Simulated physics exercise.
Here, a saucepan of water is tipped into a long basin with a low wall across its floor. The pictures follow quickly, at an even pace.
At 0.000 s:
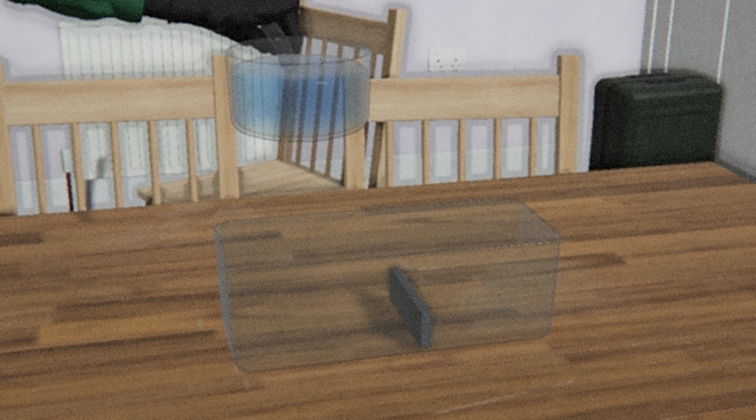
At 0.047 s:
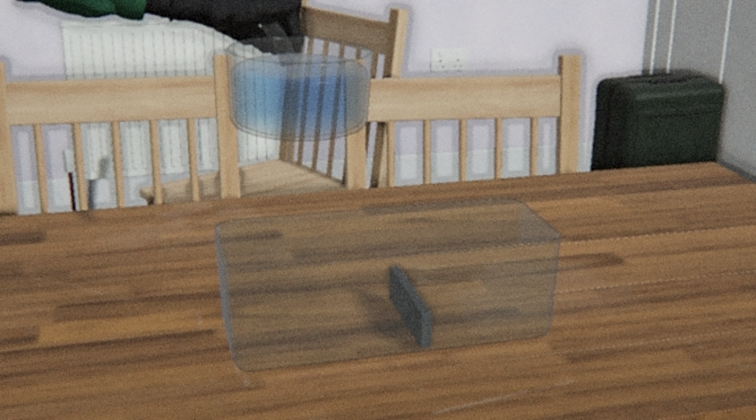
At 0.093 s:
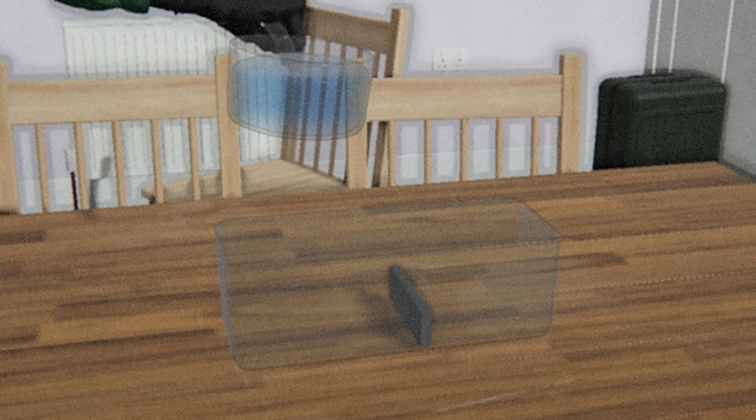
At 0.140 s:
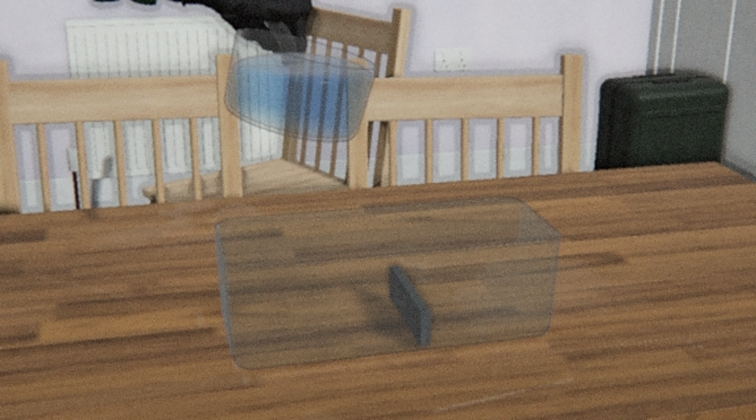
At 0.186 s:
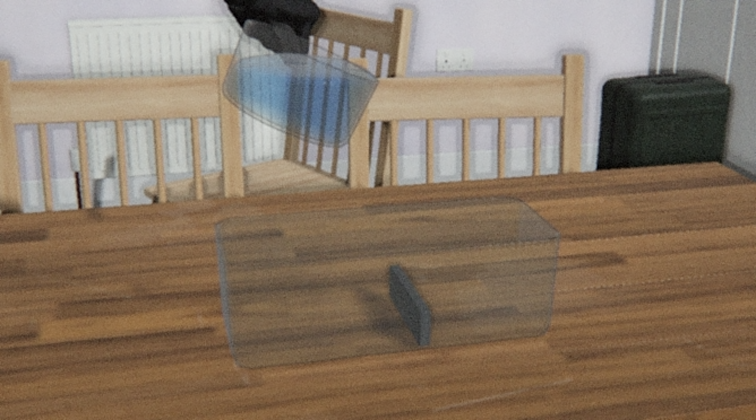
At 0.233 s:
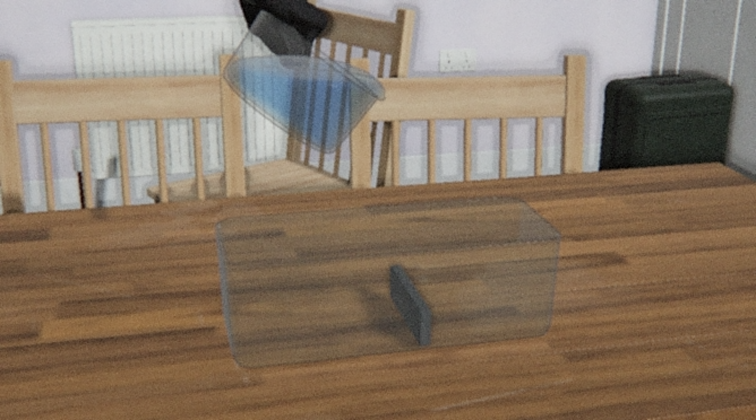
A clear container of blue water tilts steadily to the right above a long clear basin.
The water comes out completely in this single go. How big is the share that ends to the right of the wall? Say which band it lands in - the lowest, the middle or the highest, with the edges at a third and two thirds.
The share right of the wall does reach a third but does not go past two thirds.
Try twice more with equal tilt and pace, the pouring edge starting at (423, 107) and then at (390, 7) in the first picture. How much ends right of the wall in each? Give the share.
Roughly 70 % and 60 %.
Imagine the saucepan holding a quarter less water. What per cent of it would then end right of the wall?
I'd say roughly 40 percent.
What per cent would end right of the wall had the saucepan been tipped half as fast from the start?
I'd say close to 65 per cent.
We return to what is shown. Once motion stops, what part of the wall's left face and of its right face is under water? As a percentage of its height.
40 per cent for the left part, 50 for the right.
A moment on, the saucepan is tipped right over and 17 per cent is still to pour, 4 is left of the wall and 31 right of it.
Next, the saucepan is tipped right over and 2 per cent is still to pour, 41 is left of the wall and 49 right of it.
Then the saucepan is tipped right over and 0 per cent is still to pour, 50 is left of the wall and 48 right of it.
Later the saucepan is tipped right over and 0 per cent is still to pour, 50 is left of the wall and 48 right of it.
In the end 50 per cent lies left of the wall, 48 right of it and 2 outside.
